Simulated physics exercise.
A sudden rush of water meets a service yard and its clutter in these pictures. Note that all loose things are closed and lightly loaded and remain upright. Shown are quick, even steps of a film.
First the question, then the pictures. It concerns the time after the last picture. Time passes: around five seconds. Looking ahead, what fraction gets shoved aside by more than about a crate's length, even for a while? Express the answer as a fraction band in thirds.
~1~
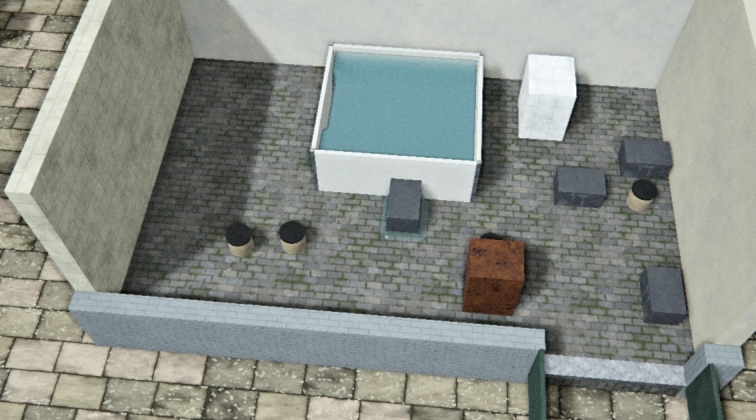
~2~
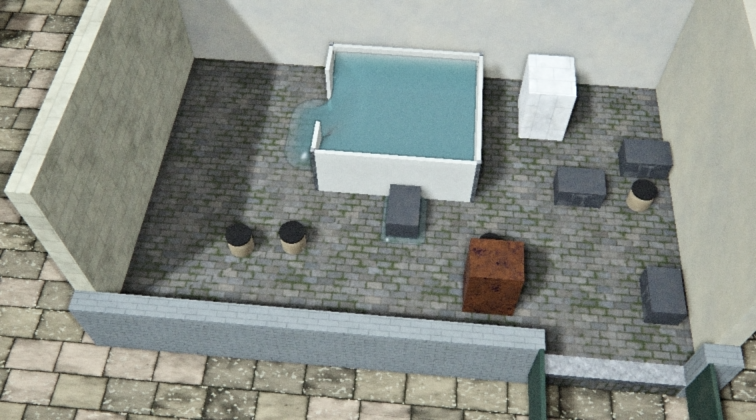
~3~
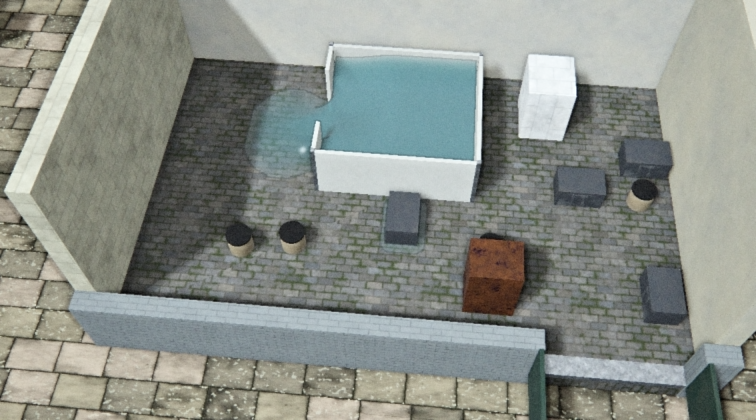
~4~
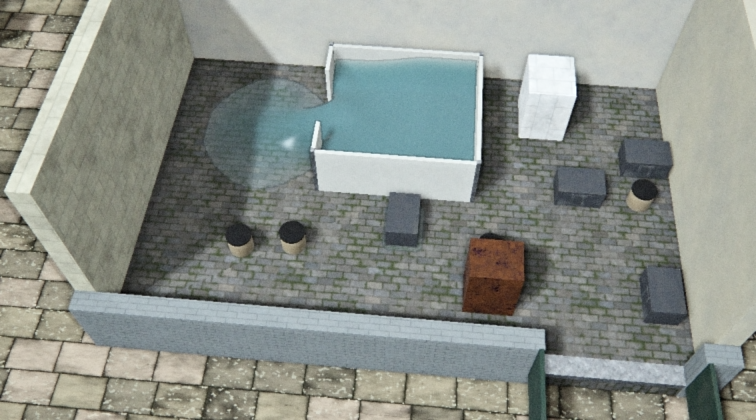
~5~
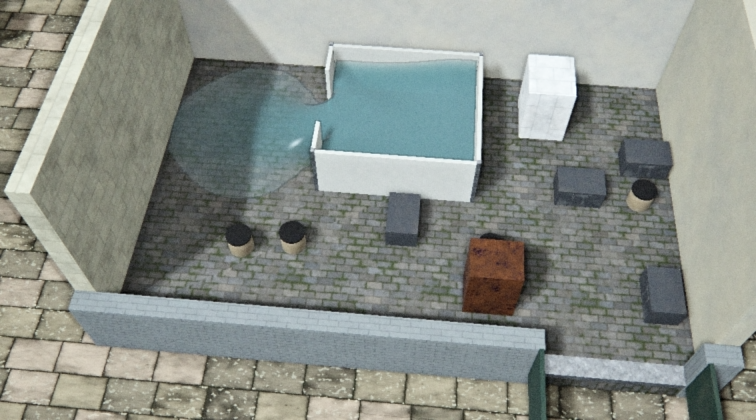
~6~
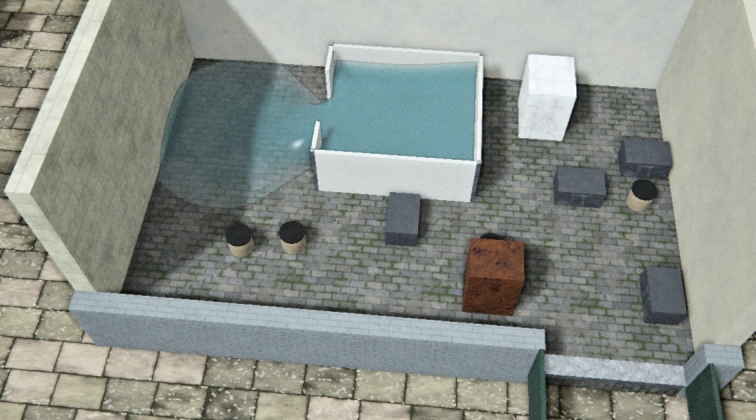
Fraction band: Less than 1/3.
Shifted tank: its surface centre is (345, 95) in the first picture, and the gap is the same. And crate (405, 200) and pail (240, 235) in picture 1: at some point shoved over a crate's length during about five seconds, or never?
Respectively: Lacked the distance and got displaced that much.
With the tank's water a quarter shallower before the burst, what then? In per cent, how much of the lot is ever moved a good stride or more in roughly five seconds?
Around 0 in a hundred.
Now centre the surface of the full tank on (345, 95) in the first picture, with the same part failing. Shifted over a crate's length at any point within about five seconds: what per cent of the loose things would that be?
About 10 per cent.
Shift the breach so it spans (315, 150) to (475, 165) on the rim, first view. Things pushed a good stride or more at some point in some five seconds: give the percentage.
That should be close to 90 percent.
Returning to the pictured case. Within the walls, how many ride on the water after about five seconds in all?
In total, 0.
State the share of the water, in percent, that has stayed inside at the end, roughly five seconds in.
Roughly 100 in a hundred.
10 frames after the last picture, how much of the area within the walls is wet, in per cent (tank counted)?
Roughly 40 %.
A moment on, 0 of 8 are well off their spots; 0 afloat.
Next, 0 of 8 are well off their spots; 0 afloat.
Later, 0 of 8 are well off their spots; 0 afloat.
In the end, 0 of 8 are well off their spots, and 0 have been at some point; 0 afloat.
